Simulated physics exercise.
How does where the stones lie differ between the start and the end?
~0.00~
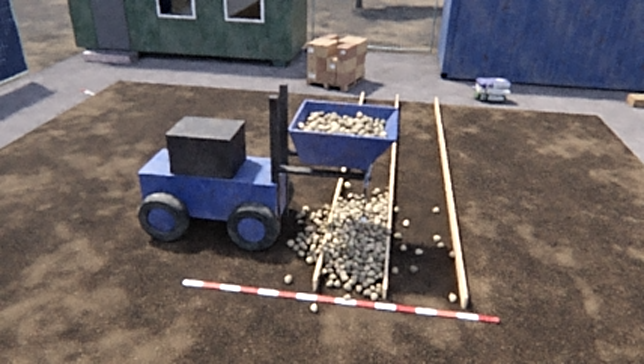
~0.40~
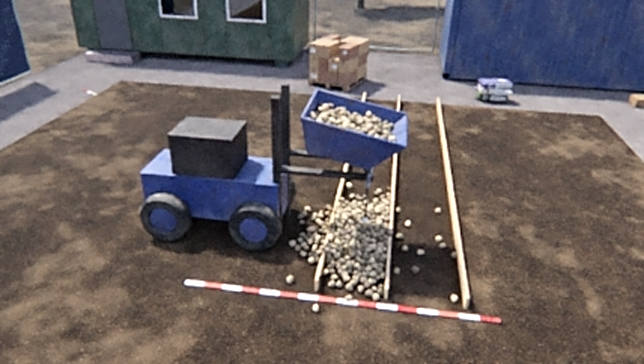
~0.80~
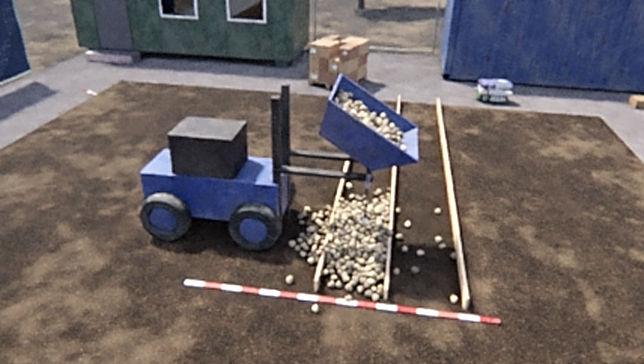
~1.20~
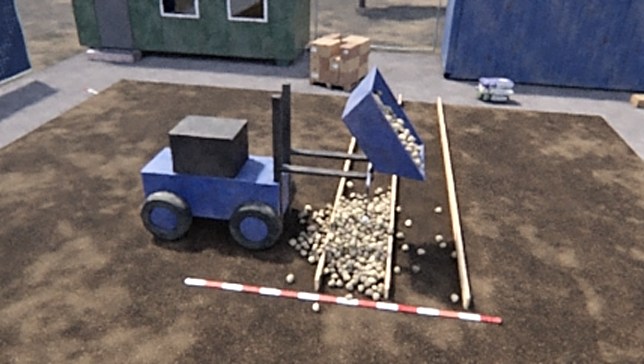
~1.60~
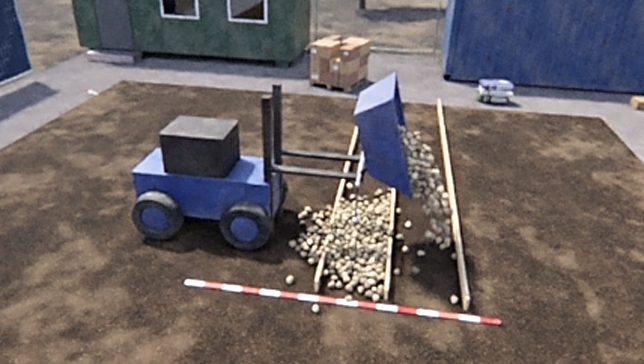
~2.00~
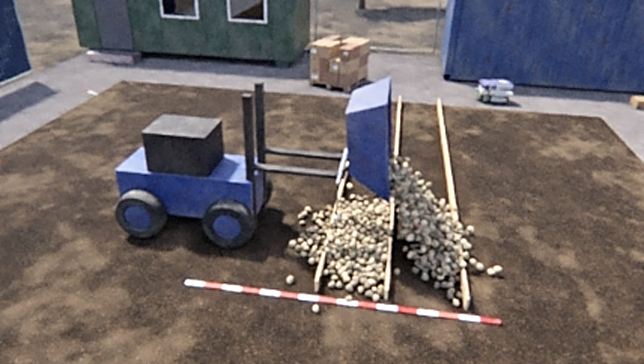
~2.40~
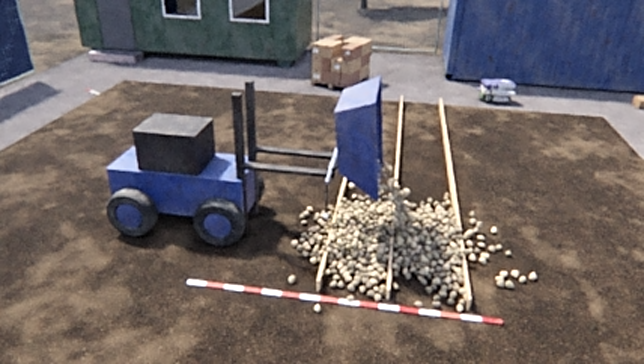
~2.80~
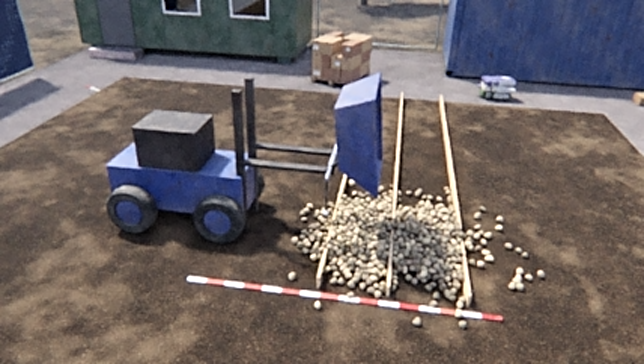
At the start the stones are split between the raised blue skip and a heap between the left and middle planks. At the end they all lie on the ground, lower and farther right overall, in a broad heap across both bays with a few beyond the right plank.
